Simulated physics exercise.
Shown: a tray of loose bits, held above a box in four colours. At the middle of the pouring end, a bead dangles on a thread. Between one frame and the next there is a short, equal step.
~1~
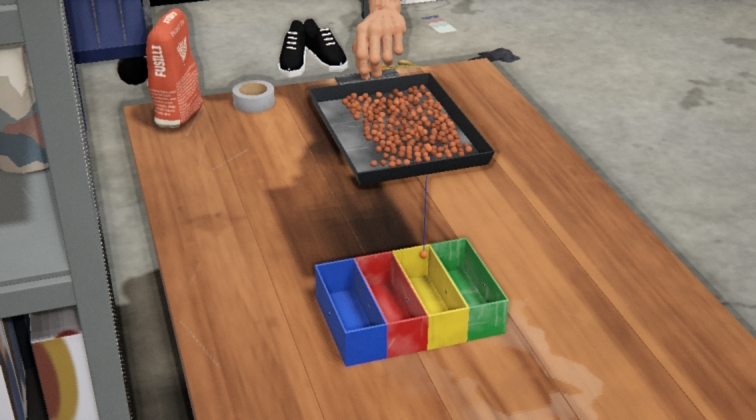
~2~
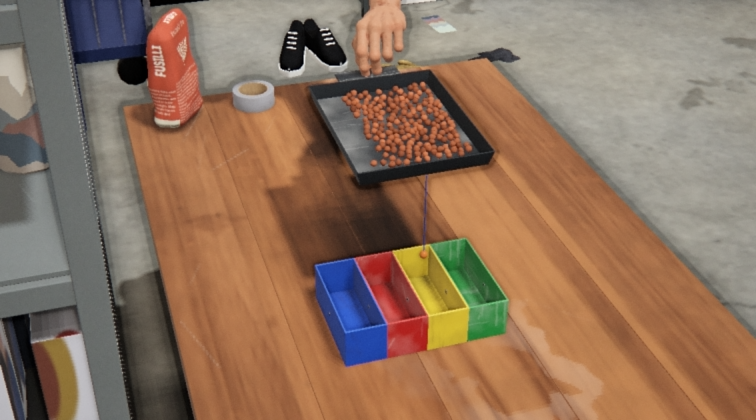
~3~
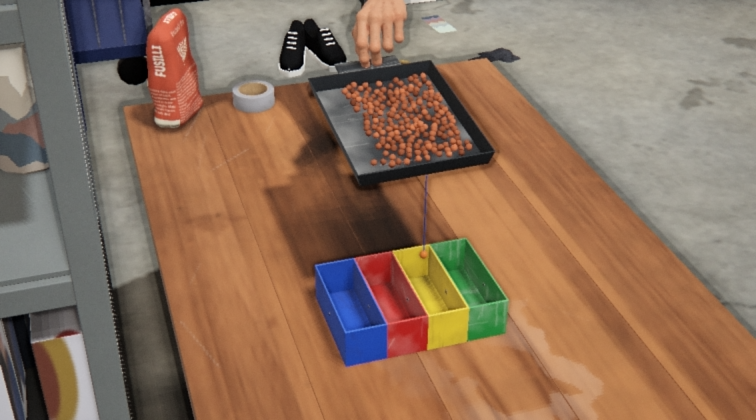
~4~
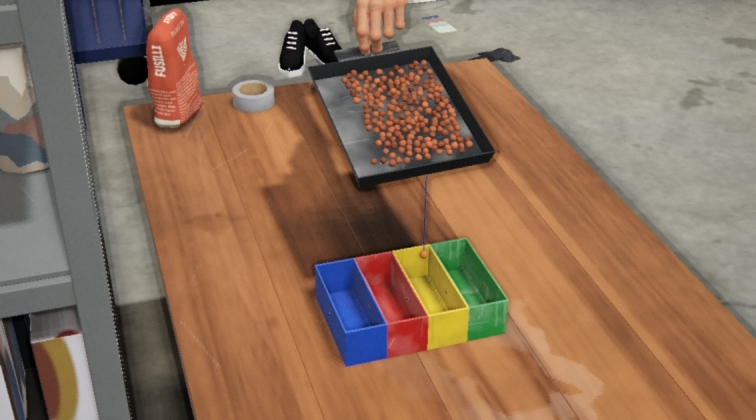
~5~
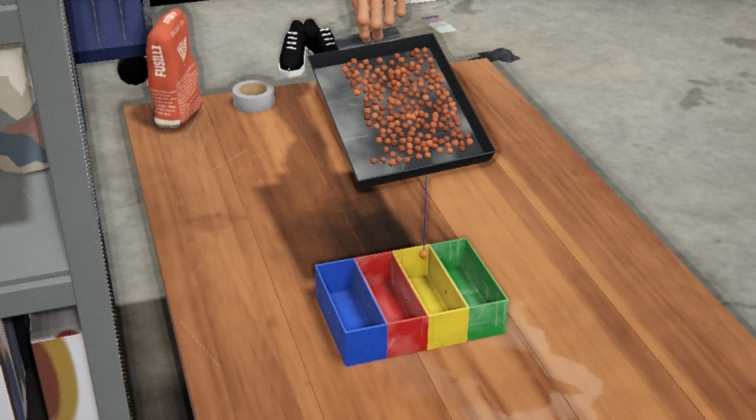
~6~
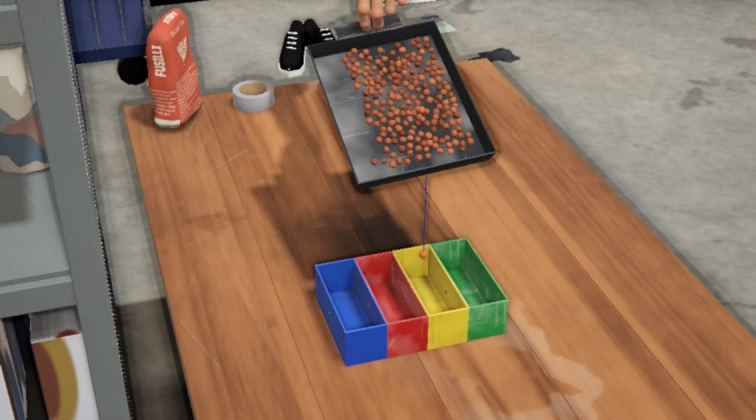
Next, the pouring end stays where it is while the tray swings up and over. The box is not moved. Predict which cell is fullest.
My prediction is the red cell.
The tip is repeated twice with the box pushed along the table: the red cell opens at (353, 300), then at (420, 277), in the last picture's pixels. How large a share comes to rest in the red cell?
First placement: 30 per cent; second placement: 20 per cent.
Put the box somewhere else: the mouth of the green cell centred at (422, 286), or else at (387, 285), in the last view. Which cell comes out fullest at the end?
The first try: The cell in yellow. The second: The green one.
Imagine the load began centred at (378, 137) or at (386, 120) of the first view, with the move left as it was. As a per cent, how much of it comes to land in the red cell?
It's 50 percent the first time and 40 percent the second.
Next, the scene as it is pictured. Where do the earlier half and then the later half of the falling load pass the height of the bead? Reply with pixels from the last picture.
First near (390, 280), later near (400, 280).
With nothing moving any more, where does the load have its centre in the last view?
Centre at rest, last view: Approx. (399, 327).
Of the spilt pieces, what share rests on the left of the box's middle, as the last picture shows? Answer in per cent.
30 in a hundred, roughly.
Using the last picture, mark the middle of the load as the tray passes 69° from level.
Mark it at roughly (407, 163) in the final frame.
Soon after the last picture, tray tipped steeply; nearly all on the tray; a small part falling or outside the box.
A little later, tray tipped past a quarter turn; about a quarter on the tray; about a quarter in the red cell; about a quarter in the blue cell; a small part in the yellow cell; a stray few in the green cell; about a third falling or outside the box.
Later still, tray tipped past a quarter turn; about half in the red cell; about a quarter in the blue cell; about a quarter in the yellow cell; a small part in the green cell; a small part falling or outside the box.
At rest, tray tipped past a quarter turn; about half in the red cell; about a quarter in the blue cell; about a quarter in the yellow cell; a small part in the green cell; a small part outside the box.
